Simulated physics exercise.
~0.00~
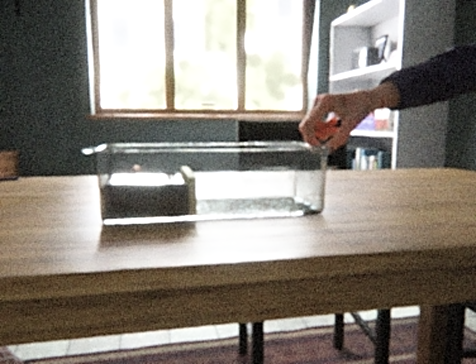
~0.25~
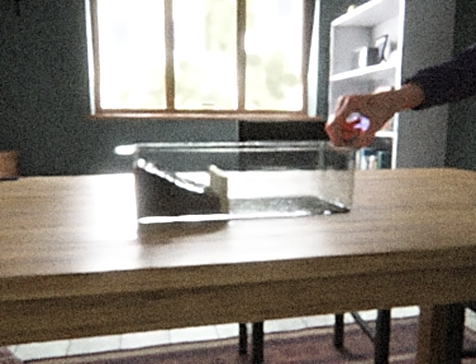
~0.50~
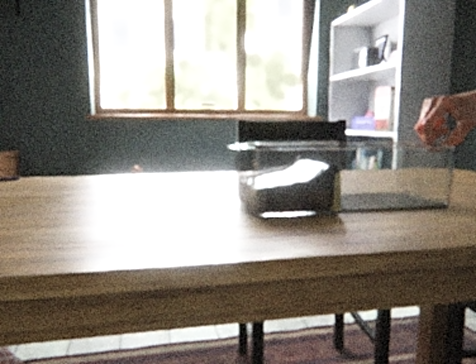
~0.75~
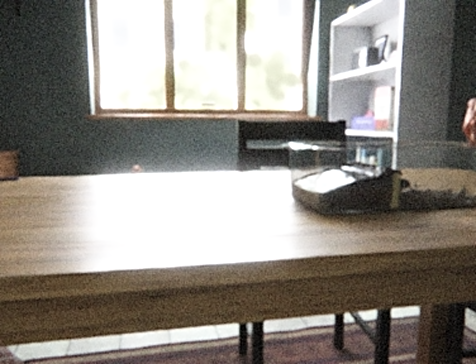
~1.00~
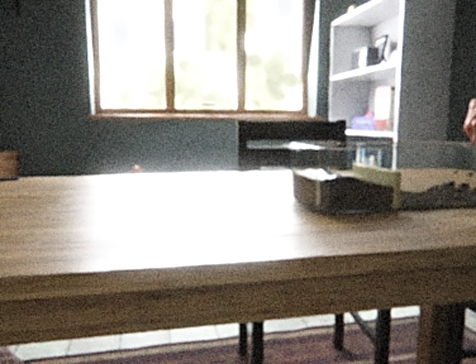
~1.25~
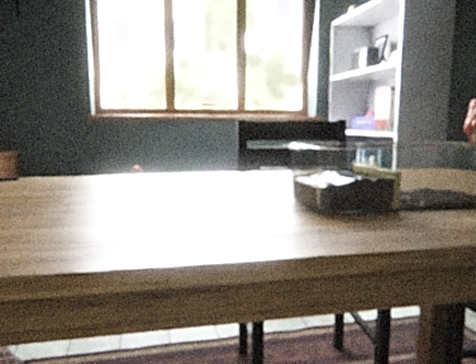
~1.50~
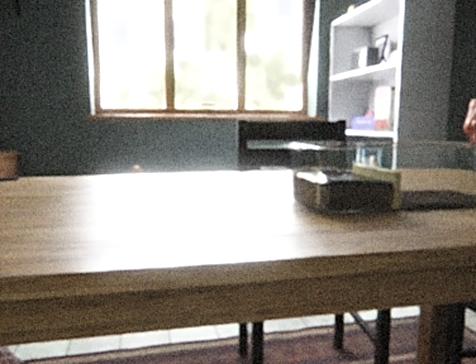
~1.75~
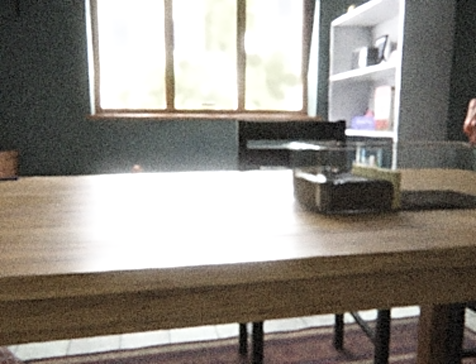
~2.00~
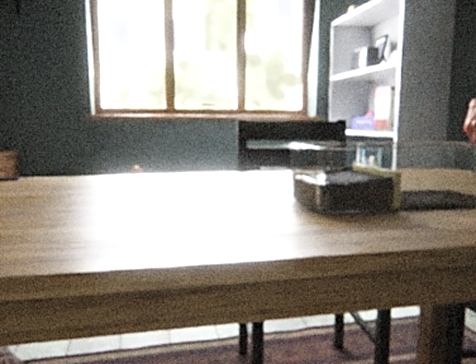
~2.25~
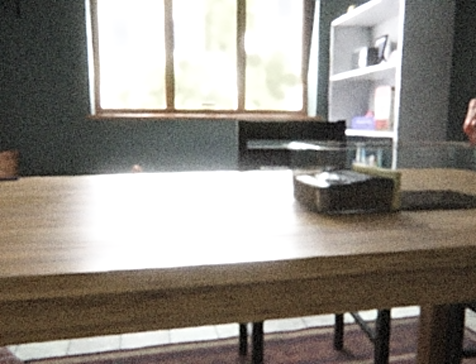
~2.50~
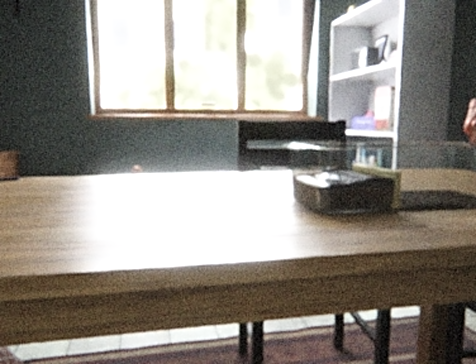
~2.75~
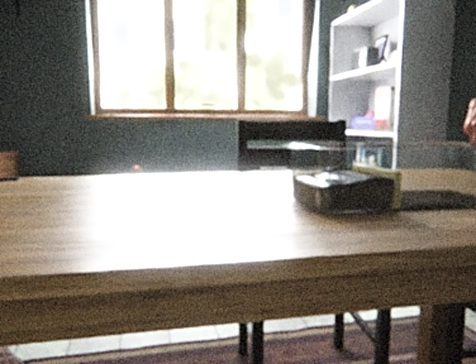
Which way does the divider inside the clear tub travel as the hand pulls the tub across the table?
The divider travels to the right along with the tub.
